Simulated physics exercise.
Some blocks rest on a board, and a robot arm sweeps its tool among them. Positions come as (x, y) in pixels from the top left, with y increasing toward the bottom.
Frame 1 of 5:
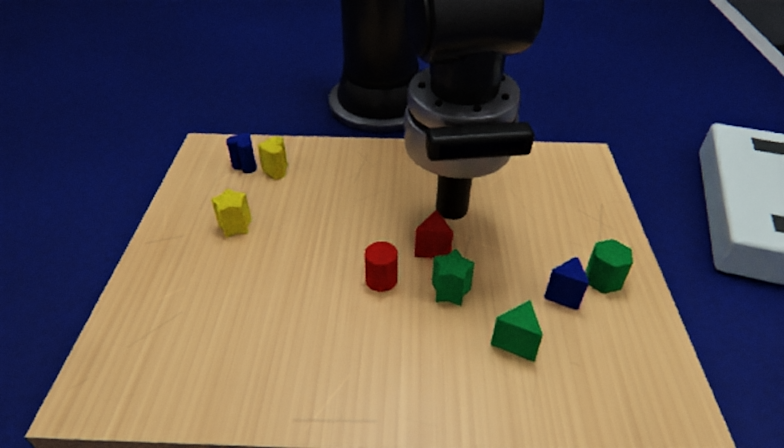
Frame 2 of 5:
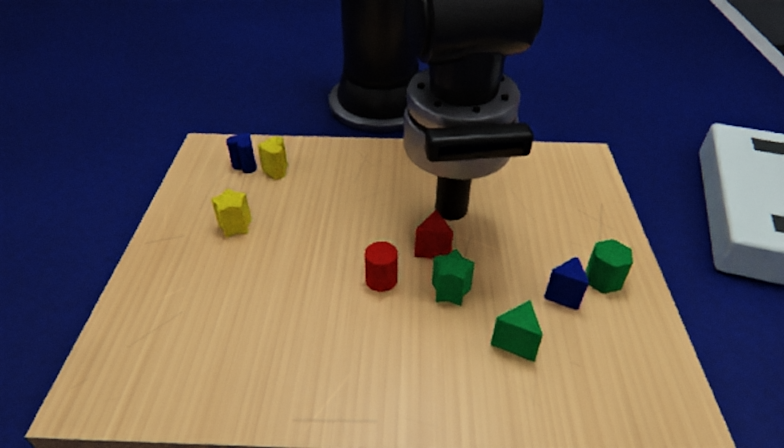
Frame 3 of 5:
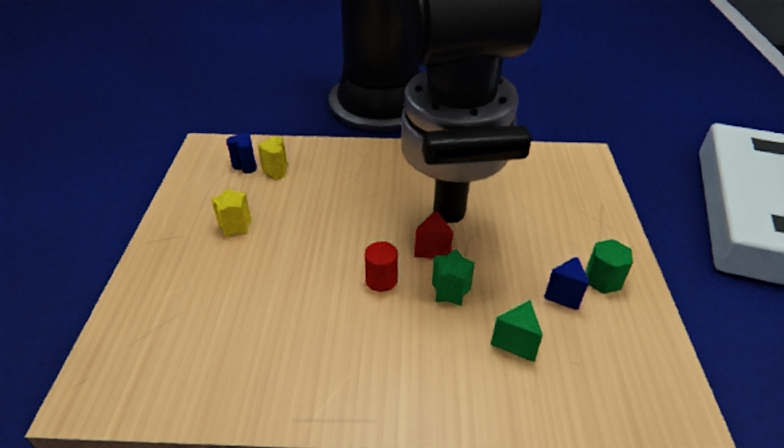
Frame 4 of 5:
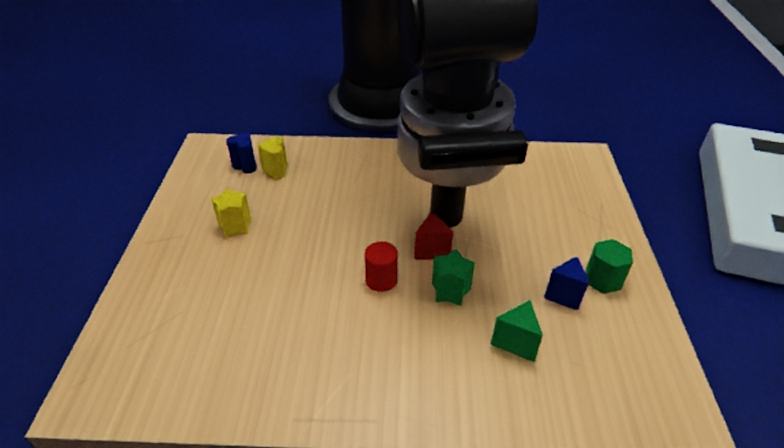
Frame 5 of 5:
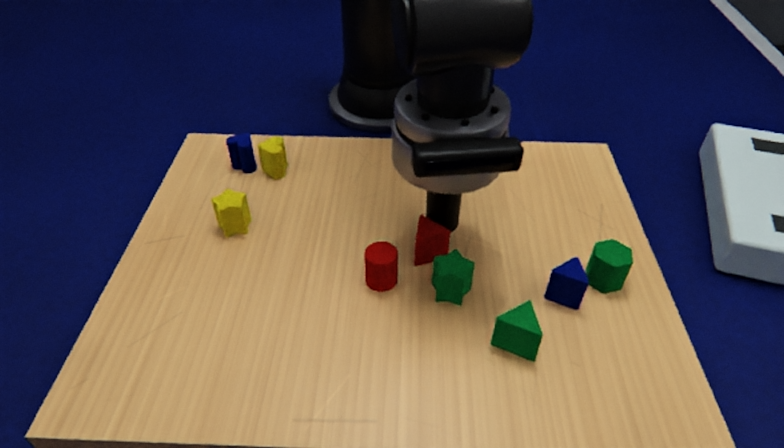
Black robot arm inching its tool down and slightly left against a red triangular block, turning it slightly among scattered colored blocks.
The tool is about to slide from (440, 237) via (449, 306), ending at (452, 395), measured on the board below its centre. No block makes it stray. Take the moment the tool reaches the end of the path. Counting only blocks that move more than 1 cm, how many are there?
The answer is two blocks.
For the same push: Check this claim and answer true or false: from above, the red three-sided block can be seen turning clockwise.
Verdict: True.
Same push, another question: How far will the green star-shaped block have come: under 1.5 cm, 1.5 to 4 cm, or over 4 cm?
Its final spot will lie more than 4 cm from the current one.
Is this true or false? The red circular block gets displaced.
False.
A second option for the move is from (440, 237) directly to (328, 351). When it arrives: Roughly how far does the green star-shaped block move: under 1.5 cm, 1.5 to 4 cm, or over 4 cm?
Result: Under 1.5 cm.
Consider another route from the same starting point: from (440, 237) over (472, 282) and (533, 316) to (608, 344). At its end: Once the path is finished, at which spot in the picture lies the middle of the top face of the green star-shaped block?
When the path ends, it will be at (460, 281).
What follows on the original path. One third of the way, tool (449, 269); red three-sided block (419, 253), turned 55° clockwise; green star-shaped block (459, 280), turned 15° clockwise.
Two thirds of the way, tool (453, 321); red three-sided block (419, 253), turned 55° clockwise; green star-shaped block (467, 338).
At the end, tool (454, 382); red circular block still; red three-sided block (419, 253), turned 55° clockwise; green star-shaped block (482, 400); green three-sided block still.
